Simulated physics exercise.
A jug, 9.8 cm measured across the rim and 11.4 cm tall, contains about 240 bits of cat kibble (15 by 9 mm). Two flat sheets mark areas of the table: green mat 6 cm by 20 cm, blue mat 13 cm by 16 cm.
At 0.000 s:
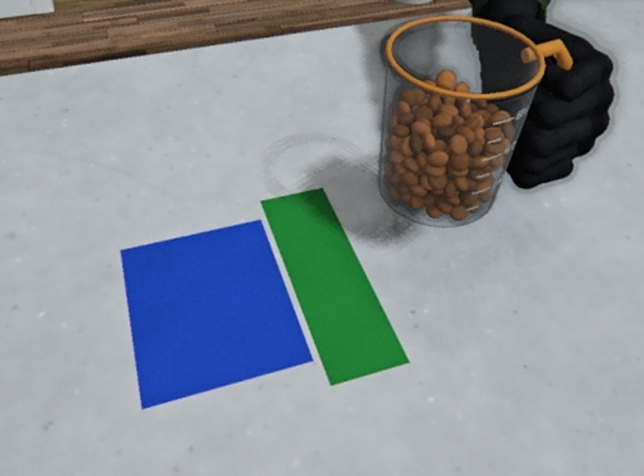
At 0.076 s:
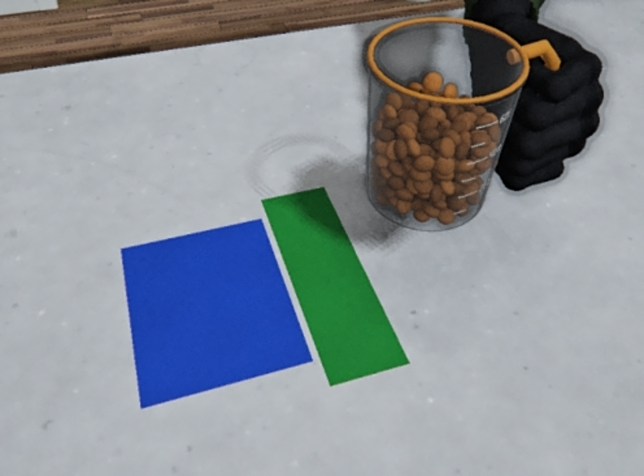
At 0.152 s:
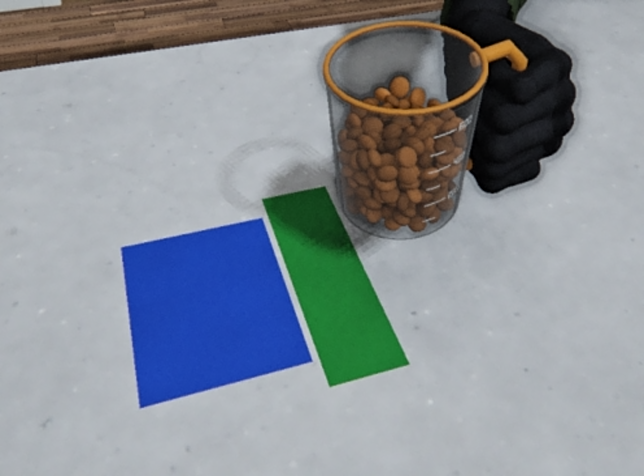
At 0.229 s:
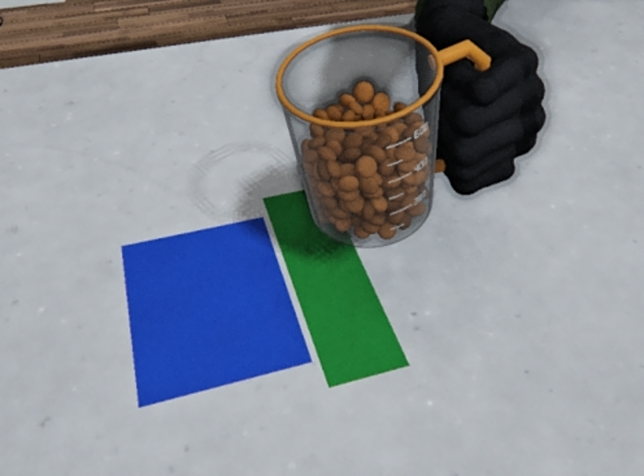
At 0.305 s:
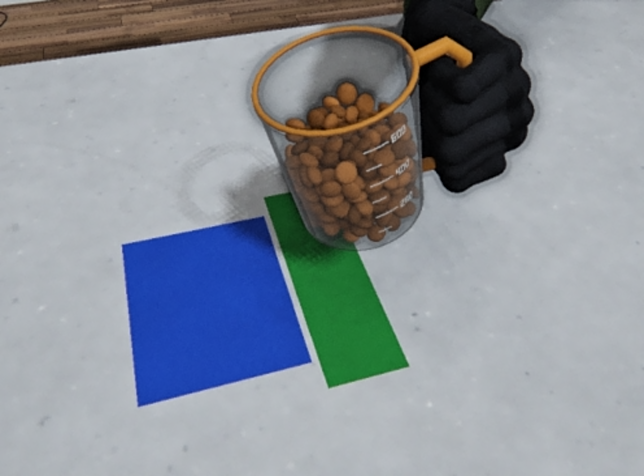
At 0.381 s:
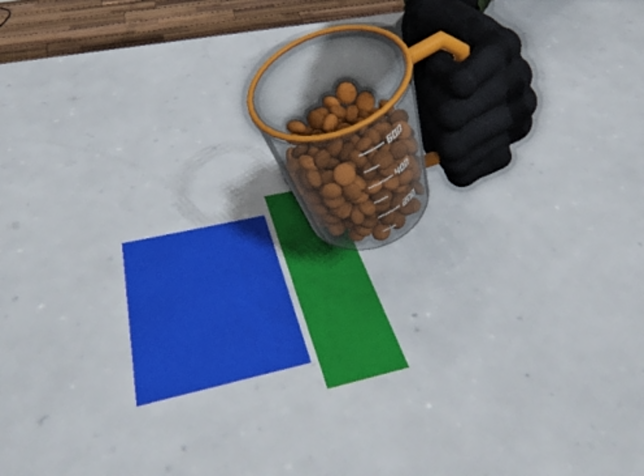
A black-gloved hand moving a clear jug of brown kibble left toward green and blue mats, then tilting it further leftward.
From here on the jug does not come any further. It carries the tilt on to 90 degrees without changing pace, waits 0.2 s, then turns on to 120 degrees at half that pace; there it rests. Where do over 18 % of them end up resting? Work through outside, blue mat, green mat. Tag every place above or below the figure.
Outside is below, blue mat is above, green mat is above.
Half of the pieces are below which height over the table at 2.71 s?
Height: Some 12 cm.
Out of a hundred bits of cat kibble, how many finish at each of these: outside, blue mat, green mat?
Tally: Outside 5 percent; blue mat 65 percent; green mat 30 percent.
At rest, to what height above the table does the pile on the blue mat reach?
Height at rest: Around 4.0 cm.
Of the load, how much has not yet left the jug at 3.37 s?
Roughly 10 percent of the load.
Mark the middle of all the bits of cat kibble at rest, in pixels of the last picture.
The middle comes to rest near (263, 279).
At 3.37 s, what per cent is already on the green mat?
Reading at that time: About 20 per cent.
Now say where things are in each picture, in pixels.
The first frame shows jug at (450, 119); tilt 0 degrees; moved 0.0 cm; lip at (395, 66); top of the load at (416, 95); green mat at (326, 272); blue mat at (210, 302).
The second frame shows jug at (436, 124); tilt 1 degrees; moved 1.2 cm; lip at (376, 70); top of the load at (403, 98).
The third frame shows jug at (401, 136); tilt 5 degrees; moved 3.9 cm; low side left; lip at (330, 82); top of the load at (410, 102).
The fourth frame shows jug at (365, 147); tilt 9 degrees; moved 6.7 cm; low side left; lip at (282, 96); top of the load at (355, 108).
The fifth frame shows jug at (350, 153); tilt 13 degrees; moved 7.9 cm; low side left; lip at (257, 105); top of the load at (338, 111).
The sixth frame shows jug at (352, 154); tilt 17 degrees; moved 7.9 cm; low side left; lip at (253, 112); top of the load at (387, 109); green mat at (328, 272); blue mat at (209, 298). It turns about 55 degrees a second.
Then, at 1.28 s, tilt 66 degrees; jug 100 %; middle of all pieces on or above the table near (372, 154).
After 2.02 s, tilt 90 degrees; jug 100 %; middle of all pieces on or above the table near (367, 158).
After 2.71 s, tilt 108 degrees; blue mat 10 %, jug 90 %; middle of all pieces on or above the table near (348, 174).
After 3.37 s, tilt 120 degrees; blue mat 65 %, green mat 20 %, outside 5 %, jug 10 %; middle of all pieces on or above the table near (262, 267).
At rest (4.2 s), blue mat 65 %, green mat 30 %, outside 5 %, jug 0 %.
